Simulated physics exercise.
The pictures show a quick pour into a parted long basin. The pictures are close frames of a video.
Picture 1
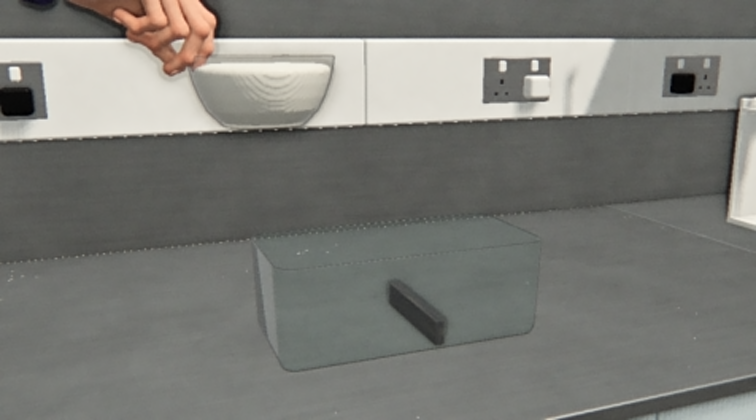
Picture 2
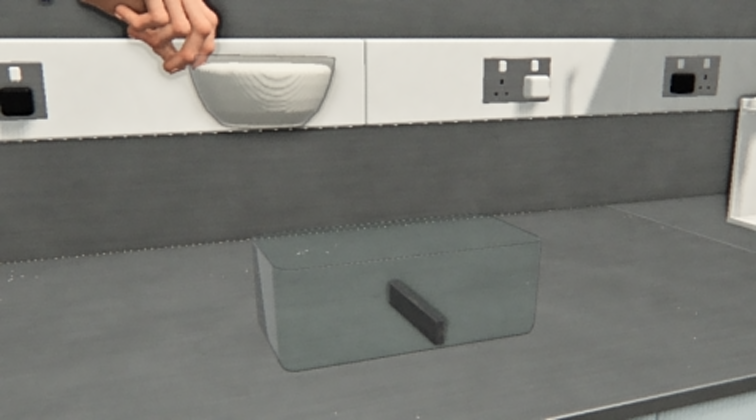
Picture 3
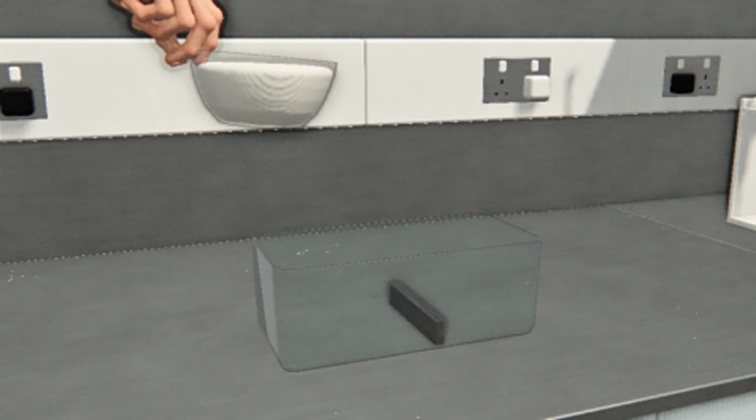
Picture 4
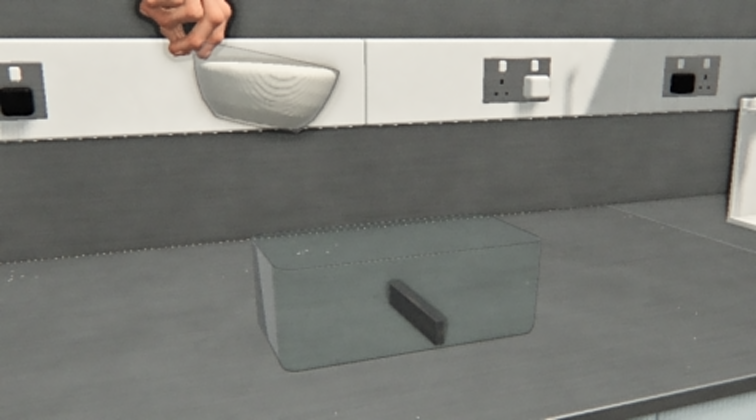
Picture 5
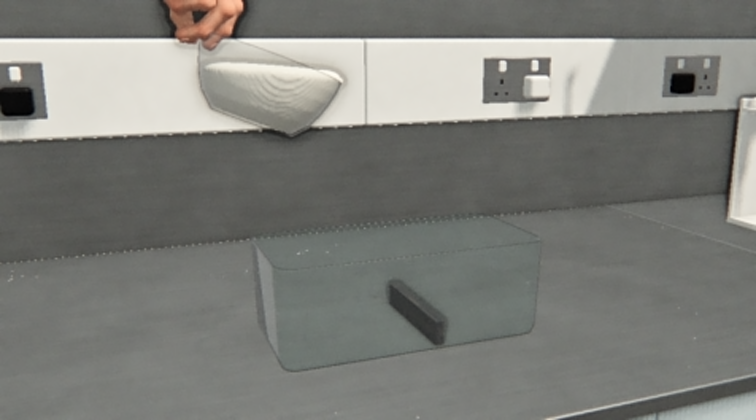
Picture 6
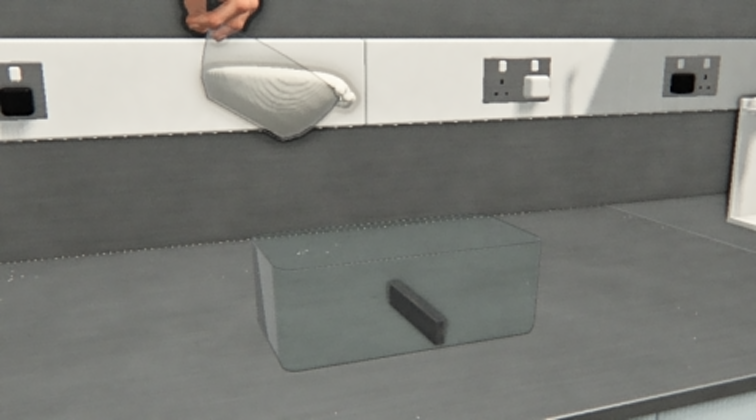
Hand tilting a clear bowl of pale liquid rightward above a glassy divided container, the liquid starting to curl over the rim.
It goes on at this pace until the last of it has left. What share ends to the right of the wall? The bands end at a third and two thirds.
It comes to under a third.
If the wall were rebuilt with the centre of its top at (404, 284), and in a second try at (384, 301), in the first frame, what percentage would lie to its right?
In turn 25 and 60 in a hundred.
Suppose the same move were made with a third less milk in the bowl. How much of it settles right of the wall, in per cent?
Near 10 %.
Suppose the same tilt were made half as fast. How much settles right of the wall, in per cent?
Roughly 30 in a hundred.
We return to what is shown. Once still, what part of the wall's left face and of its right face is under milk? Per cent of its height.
The left part 70 per cent, the right part 30.
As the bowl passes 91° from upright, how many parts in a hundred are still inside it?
About 15 per cent.
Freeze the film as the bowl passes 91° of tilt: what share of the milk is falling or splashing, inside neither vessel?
It comes to 45 per cent or so.
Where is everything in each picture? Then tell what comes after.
The first picture shows tilt 0°; pouring edge (330, 58); surface from (191, 68) to (326, 66); the long basin's rim runs from (262, 253) to (513, 227); the wall's top is at (415, 302).
The second picture shows tilt 1°; pouring edge (331, 59); surface from (191, 68) to (326, 67).
The third picture shows tilt 6°; pouring edge (333, 65); surface from (194, 65) to (328, 69).
The fourth picture shows tilt 12°; pouring edge (335, 73); surface from (197, 65) to (331, 71).
The fifth picture shows tilt 21°; pouring edge (336, 85); surface from (201, 66) to (331, 78); 3 per cent is over the edge.
The sixth picture shows tilt 32°; pouring edge (336, 98); surface from (204, 71) to (331, 87); 9 per cent is over the edge.
A moment on, the bowl is tipped on its side and 14 per cent is still to pour, 34 is left of the wall and 8 right of it.
Next, the bowl is tipped right over and 0 per cent is still to pour, 78 is left of the wall and 15 right of it.
Then the bowl is tipped right over and 0 per cent is still to pour, 77 is left of the wall and 19 right of it.
Later the bowl is tipped right over and 0 per cent is still to pour, 73 is left of the wall and 24 right of it.
In the end 73 per cent lies left of the wall, 24 right of it and 3 outside.
